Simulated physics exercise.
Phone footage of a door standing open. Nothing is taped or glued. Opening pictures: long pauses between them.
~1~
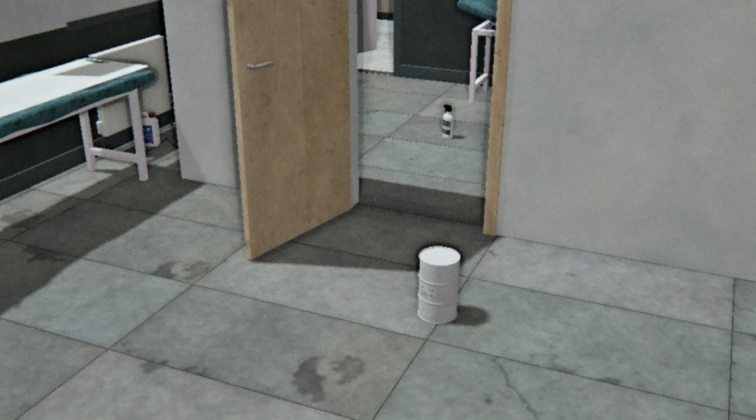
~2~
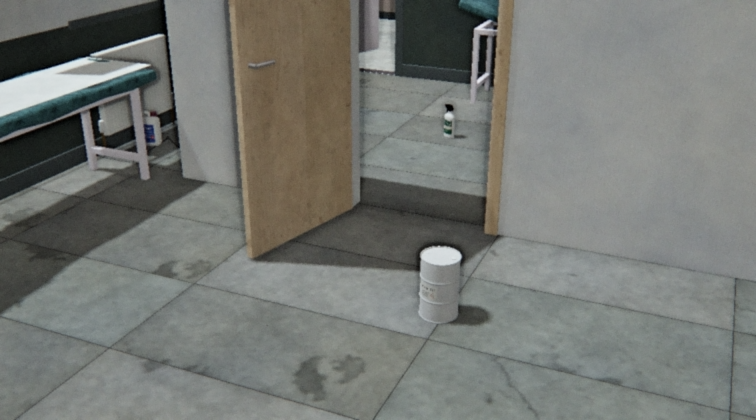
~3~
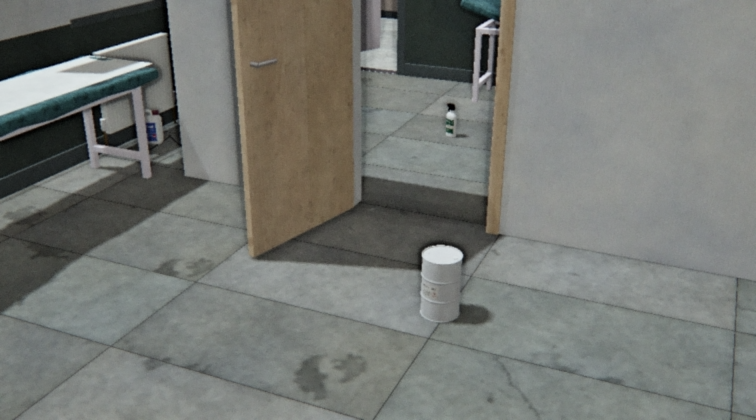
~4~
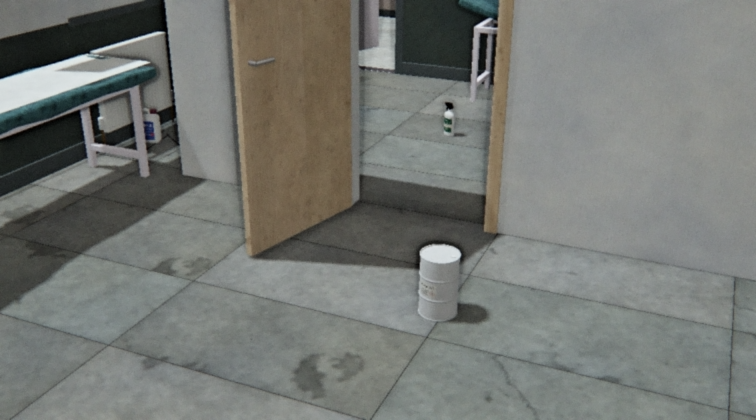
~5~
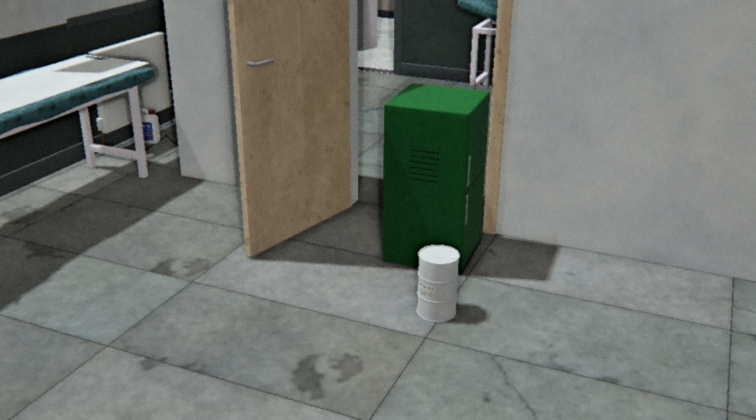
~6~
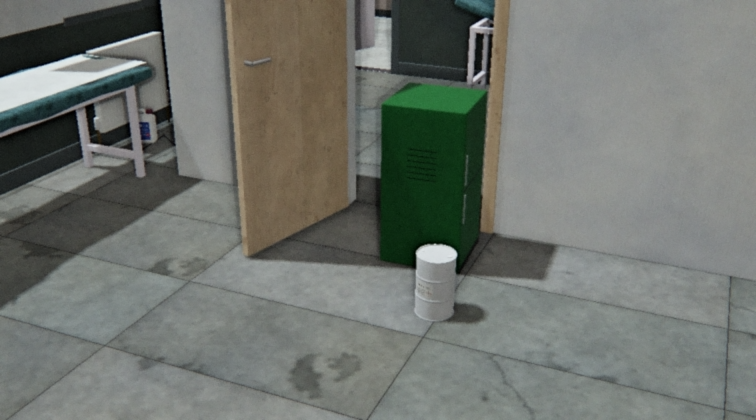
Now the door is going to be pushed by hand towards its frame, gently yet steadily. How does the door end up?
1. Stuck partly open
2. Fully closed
The answer is 1.
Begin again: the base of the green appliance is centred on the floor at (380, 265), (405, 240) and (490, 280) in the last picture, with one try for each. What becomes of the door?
Well, first it is halted early, then it is halted early, and lastly it completes its arc.
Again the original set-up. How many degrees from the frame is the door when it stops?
Close to 50 degrees, I'd say.
Then, 0.60 s past the last view, open by 84°.
Then, 0.90 s past the last view, open by 65°.
Finally, open by 51°; both still in place. Final places as the last picture's camera would see them, green appliance near (435, 177).
